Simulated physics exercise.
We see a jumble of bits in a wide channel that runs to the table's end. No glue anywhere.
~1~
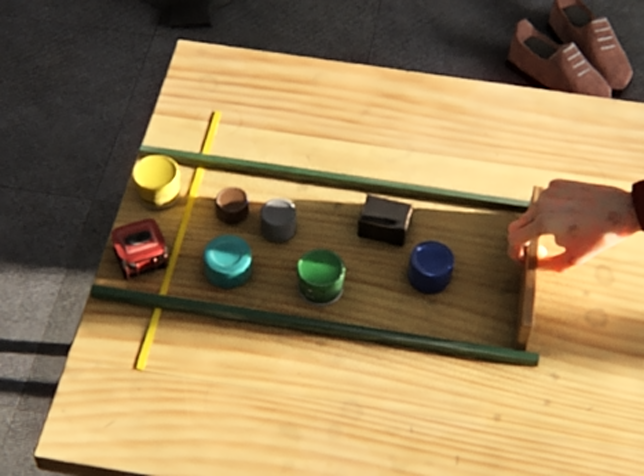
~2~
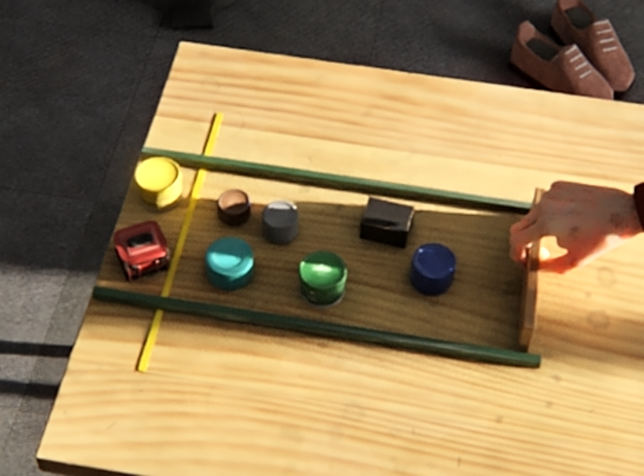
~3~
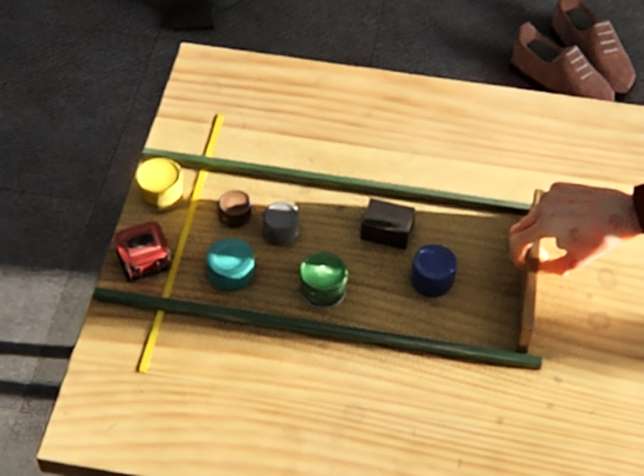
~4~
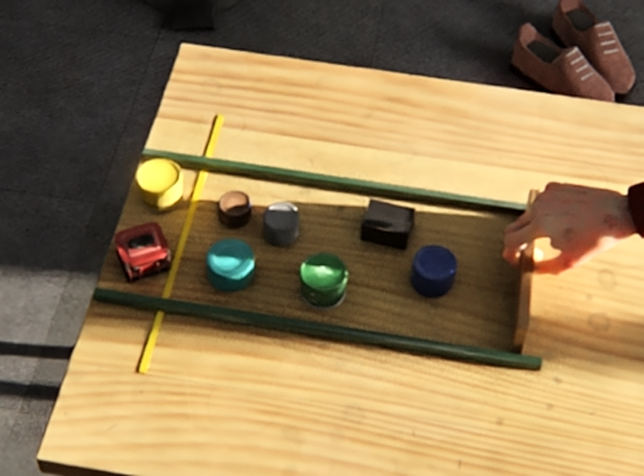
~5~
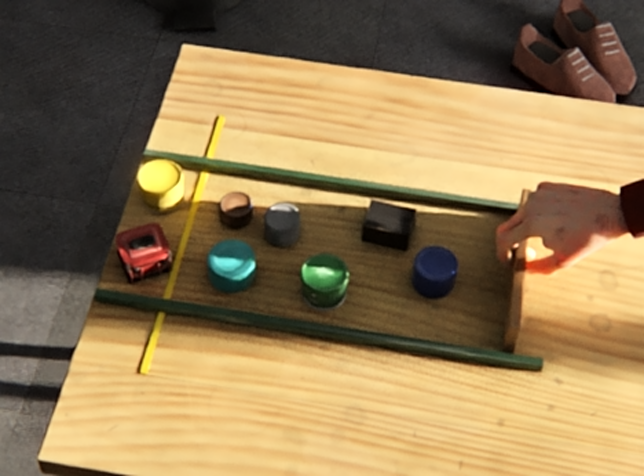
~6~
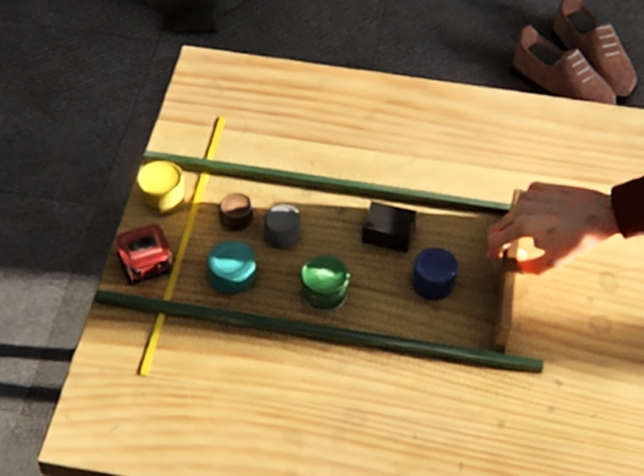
In the video, a hand grips an upright wooden board at the right of a channel holding small coloured pots, lids and blocks, then slides the board slightly left, while the objects stay almost still beside the yellow tape.
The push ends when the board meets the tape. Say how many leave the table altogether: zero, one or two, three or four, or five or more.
Here the number that fall off is one or two.
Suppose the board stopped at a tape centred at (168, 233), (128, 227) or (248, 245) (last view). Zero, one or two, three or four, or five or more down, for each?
Taking them in turn, five or more; at least five; none.
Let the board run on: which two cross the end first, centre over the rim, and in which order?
The order is the red case, then the yellow pot.
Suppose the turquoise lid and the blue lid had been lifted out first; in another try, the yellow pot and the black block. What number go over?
1 in the first case, 1 in the second.
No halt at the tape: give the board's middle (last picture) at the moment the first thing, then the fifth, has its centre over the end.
Near (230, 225) and (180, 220).
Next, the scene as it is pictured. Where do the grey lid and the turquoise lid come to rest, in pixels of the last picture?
Near (131, 213) and (113, 243).
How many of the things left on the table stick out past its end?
It comes to 3.
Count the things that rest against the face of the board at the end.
It touches 3.
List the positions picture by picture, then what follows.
Yellow pot (158, 183); red case (140, 248); brown lid (233, 206); board (530, 267); tape (182, 230), in the first picture.
Red case (142, 250); blue lid (433, 269), in the second picture.
Brown lid (236, 208); turquoise lid (231, 265), in the third picture.
Yellow pot (160, 186); grey lid (281, 224), in the fourth picture.
Red case (144, 252); black block (389, 225), in the fifth picture.
Yellow pot (162, 189); red case (144, 254); brown lid (237, 211); board (509, 270); tape (186, 236), in the sixth picture.
Early on, none off yet; yellow pot at rest near (162, 189); red case at rest near (144, 254); brown lid at rest near (237, 211).
A while later, none off yet; yellow pot at rest near (162, 189); red case at rest near (144, 254); brown lid travelled about its own width near (216, 202).
Finally, the number that fall off is one or two; lost, red case and yellow pot.
